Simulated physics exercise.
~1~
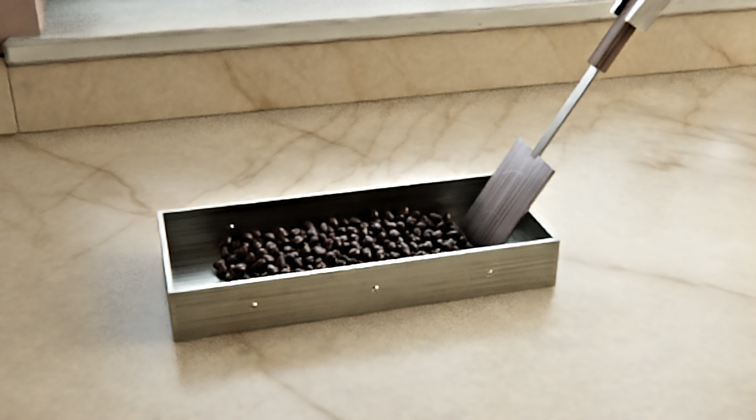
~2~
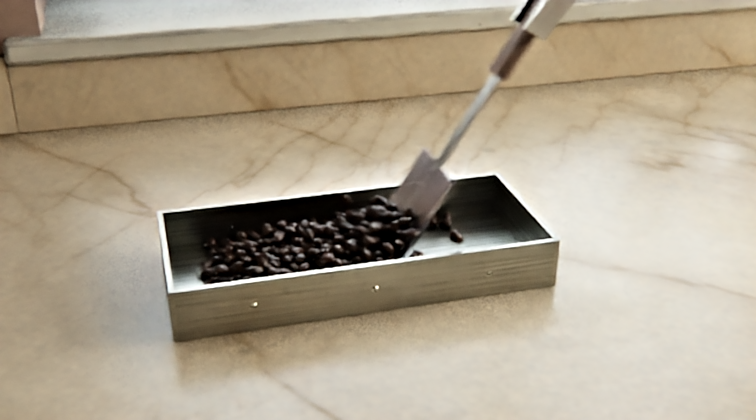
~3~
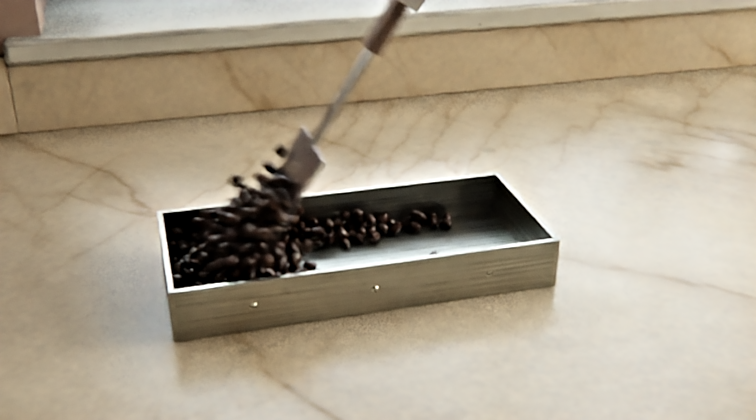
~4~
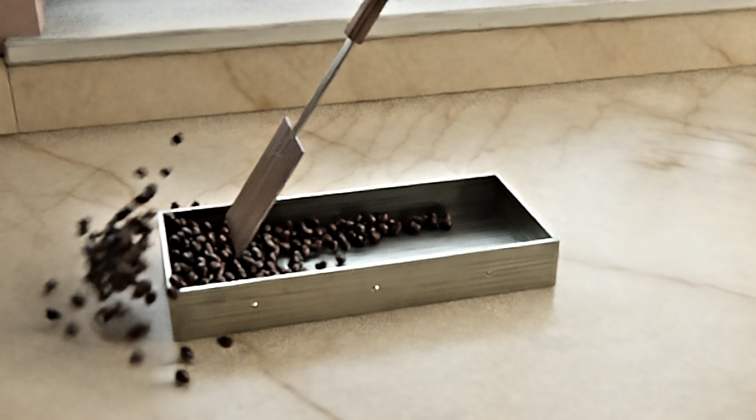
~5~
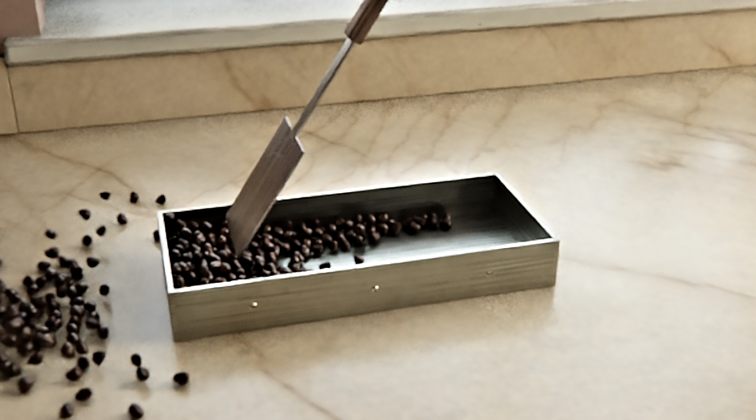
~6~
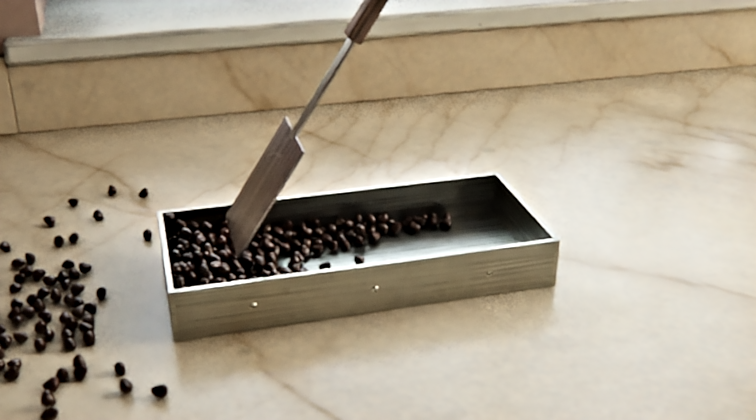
To begin with, a spatula with a wide, flat blade stands at the right end of a long, shallow trough of dark dried beans on a pale, veined surface. The spatula sweeps left, pushing the beans into a heap ahead of its blade. It rises slightly as it nears the left end, and beans surge up against that side. The blade then stops, leaning in the trough, while a cluster flies over the left edge. Those beans land and scatter across the surface, while most stay in the unmoved trough, gathered toward its left end beside the still spatula.
